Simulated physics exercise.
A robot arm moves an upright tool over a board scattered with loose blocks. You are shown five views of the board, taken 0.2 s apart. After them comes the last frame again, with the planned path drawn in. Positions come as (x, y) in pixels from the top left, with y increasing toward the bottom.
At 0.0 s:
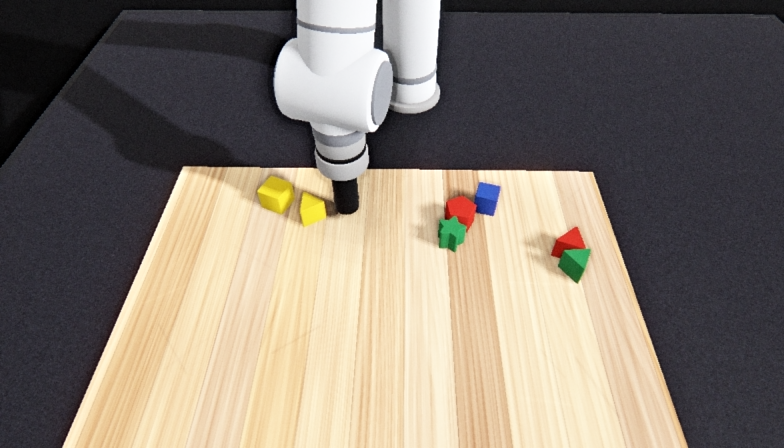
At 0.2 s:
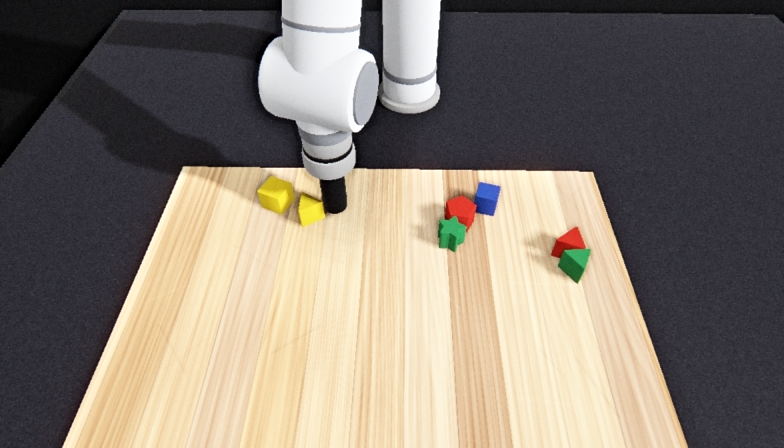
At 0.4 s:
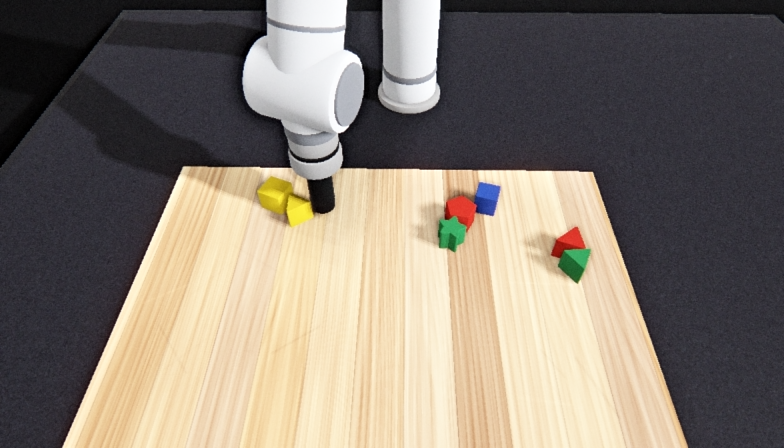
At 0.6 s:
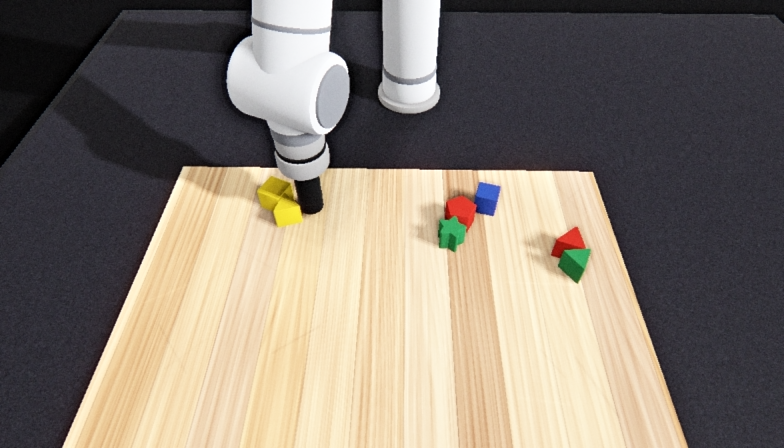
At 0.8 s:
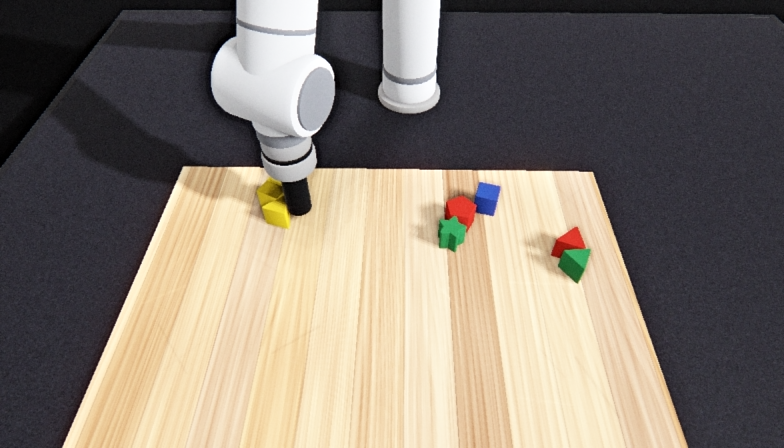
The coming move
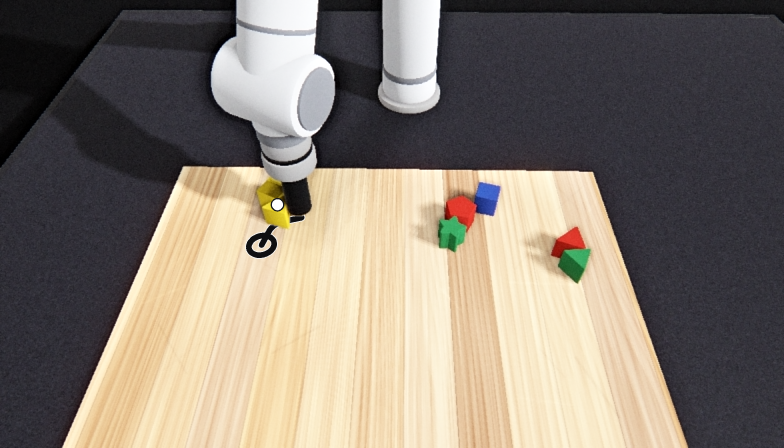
On a light wooden board scattered with colored blocks, a white robot arm with a black tool moves left and pushes a small yellow block up against another yellow block, while the red, green and blue blocks stay still.
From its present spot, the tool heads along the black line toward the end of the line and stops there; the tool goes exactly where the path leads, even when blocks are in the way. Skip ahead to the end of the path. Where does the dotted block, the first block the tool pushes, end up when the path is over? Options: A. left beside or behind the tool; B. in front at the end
A: Left beside or behind the tool.
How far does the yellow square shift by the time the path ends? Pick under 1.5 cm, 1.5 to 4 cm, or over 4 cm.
Its displacement is below 1.5 cm.
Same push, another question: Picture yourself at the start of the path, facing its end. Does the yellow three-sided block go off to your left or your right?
Pushed right.
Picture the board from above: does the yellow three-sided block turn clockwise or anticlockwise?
From overhead, clockwise.
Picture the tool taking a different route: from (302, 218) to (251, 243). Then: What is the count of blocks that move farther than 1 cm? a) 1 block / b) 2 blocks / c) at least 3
a (1 block)
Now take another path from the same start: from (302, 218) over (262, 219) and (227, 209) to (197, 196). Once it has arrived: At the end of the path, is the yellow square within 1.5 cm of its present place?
No, it doesn't check out.
The line goes from (302, 218) over (284, 221) and (269, 231) to (262, 245); the dot is on the yellow three-sided block.
The first path, step by step. Halfway along, tool (272, 216); yellow square (270, 186), turned 20° clockwise; yellow three-sided block (250, 208), turned 15° clockwise.
At the end, tool (259, 236); yellow square (270, 186), turned 20° clockwise; yellow three-sided block (247, 209), turned 25° clockwise.
